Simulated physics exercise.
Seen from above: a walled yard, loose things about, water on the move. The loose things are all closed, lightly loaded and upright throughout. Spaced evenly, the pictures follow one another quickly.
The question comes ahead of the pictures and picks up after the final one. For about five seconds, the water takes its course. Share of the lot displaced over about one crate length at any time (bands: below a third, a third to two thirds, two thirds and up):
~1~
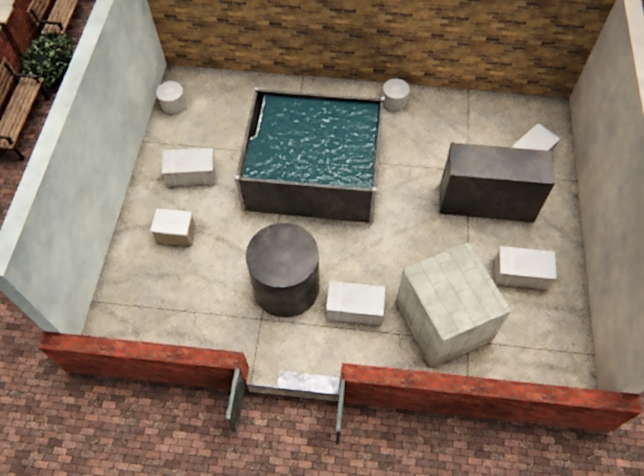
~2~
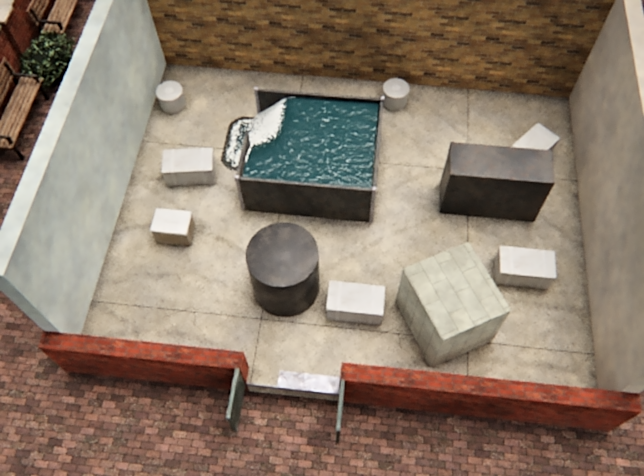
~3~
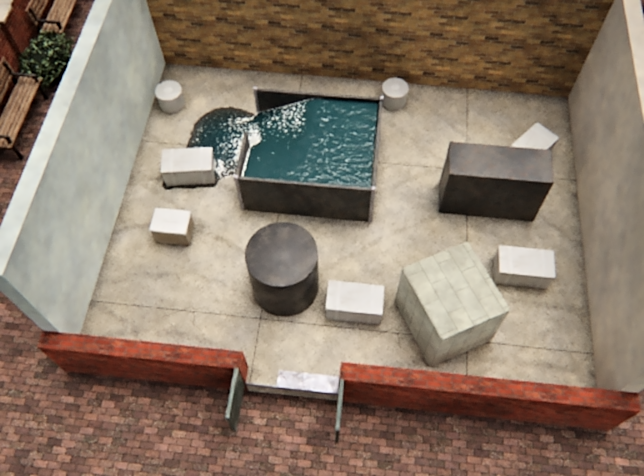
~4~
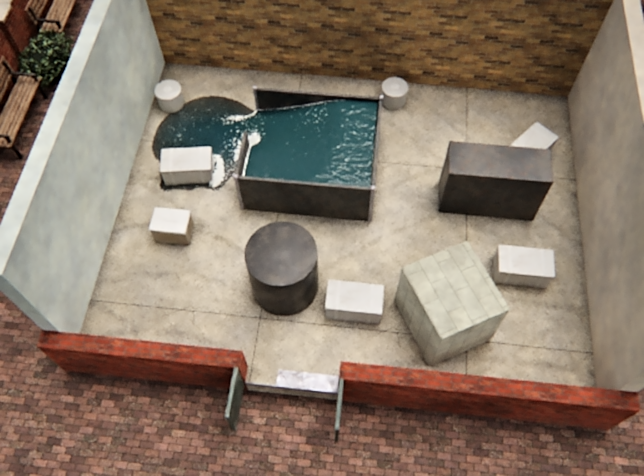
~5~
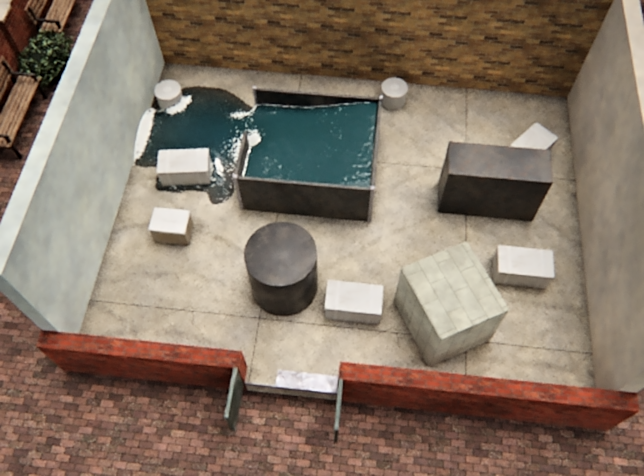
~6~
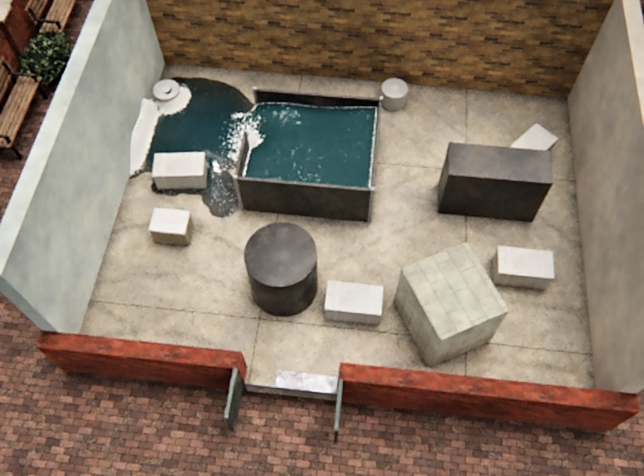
A third to two thirds.
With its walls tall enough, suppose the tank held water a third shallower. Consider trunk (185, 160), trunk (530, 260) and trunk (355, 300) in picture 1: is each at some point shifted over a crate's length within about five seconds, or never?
Result by item: Covered it; didn't cover it; didn't cover it.
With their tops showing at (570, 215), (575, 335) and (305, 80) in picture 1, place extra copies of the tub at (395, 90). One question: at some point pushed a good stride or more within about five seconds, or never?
Outcome per entry: Stays where it is / stays where it is / knocked aside.
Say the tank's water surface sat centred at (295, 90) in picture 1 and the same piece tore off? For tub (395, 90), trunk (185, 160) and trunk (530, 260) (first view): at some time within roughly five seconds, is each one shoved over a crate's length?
Lab note - in sequence: Less than that; displaced that much; less than that.
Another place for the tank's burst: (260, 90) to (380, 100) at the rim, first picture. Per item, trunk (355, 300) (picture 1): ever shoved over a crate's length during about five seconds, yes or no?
From what the pictures show, it travelled less.
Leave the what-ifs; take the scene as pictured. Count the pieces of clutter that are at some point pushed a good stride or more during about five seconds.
Counting them up gives 4.
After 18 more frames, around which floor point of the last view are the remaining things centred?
Close to pixel (379, 210).
A moment on, 0 of 7 are well off their spots; 1 afloat.
Next, 2 of 7 are well off their spots; 1 afloat.
Later, 3 of 7 are well off their spots; 1 afloat.
In the end, 4 of 7 are well off their spots, and 4 have been at some point; 1 afloat.
